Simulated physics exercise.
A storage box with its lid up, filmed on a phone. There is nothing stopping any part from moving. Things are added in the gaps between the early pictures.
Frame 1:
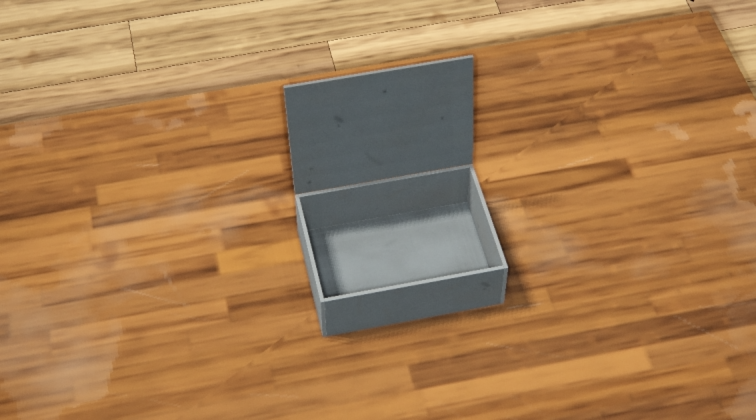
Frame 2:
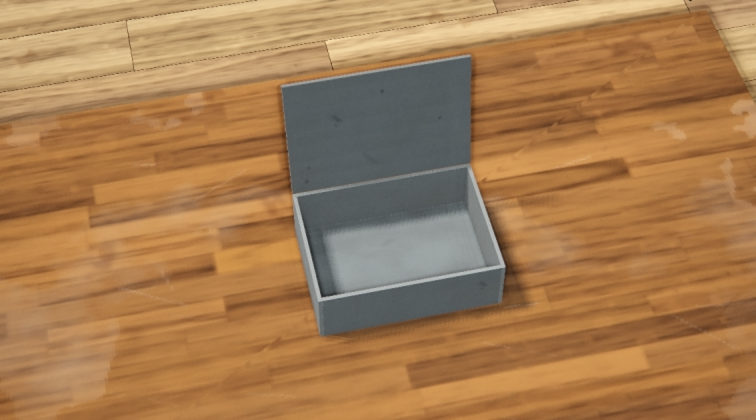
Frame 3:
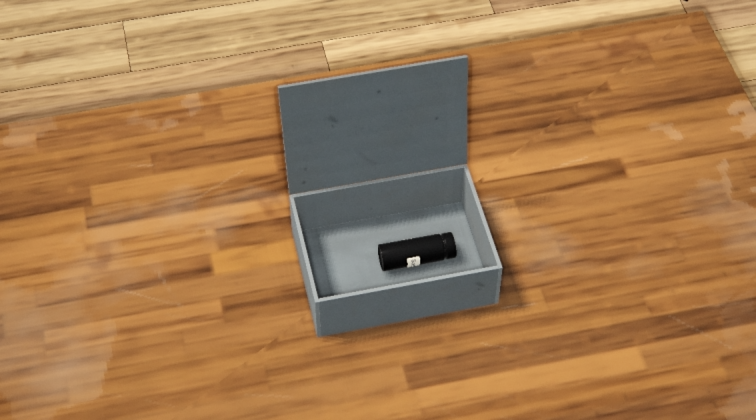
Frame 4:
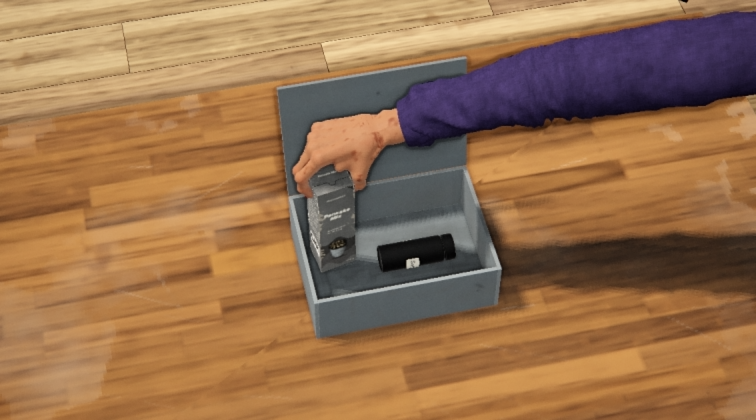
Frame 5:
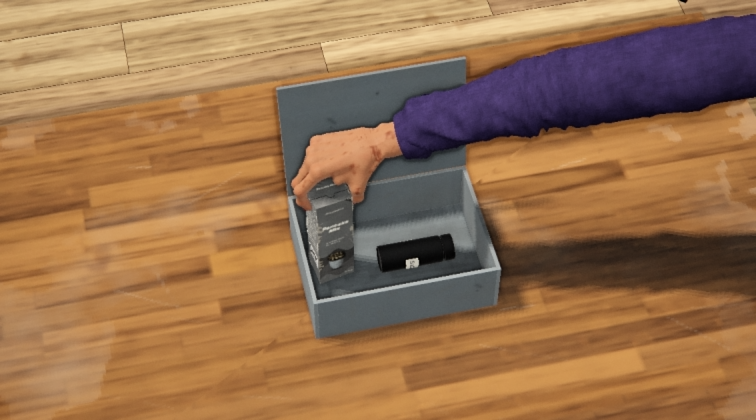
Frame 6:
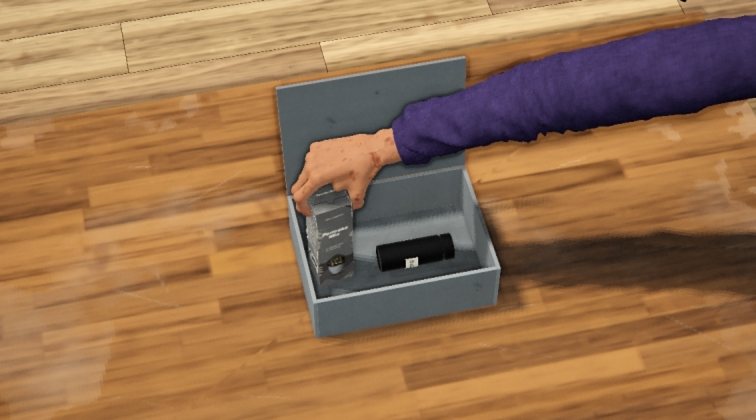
Black cylinder appearing in an open grey box, then a purple-sleeved arm lowering a grey carton in beside it, still gripping it.
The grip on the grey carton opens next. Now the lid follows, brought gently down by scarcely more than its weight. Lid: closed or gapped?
Gapped.
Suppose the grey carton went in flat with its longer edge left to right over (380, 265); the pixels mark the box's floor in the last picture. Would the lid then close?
Put it in like that and the lid gets all the way down.
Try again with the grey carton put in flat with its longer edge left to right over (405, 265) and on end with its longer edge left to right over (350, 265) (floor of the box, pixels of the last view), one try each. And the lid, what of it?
Result of try one: No gap; result of try two: A gap remains.
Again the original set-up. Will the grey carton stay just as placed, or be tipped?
By the end the grey carton has leaned over.
Then, 1.60 s after the last picture, lid 57° above the rim.
Then, 2.10 s after the last picture, lid 22° above the rim; grey carton tipped 46° from how it was near (351, 273).
At rest, lid 17° above the rim; tipped over in the box, grey carton; black shaker in place. Seen from the same camera at the end, grey carton near (354, 267).
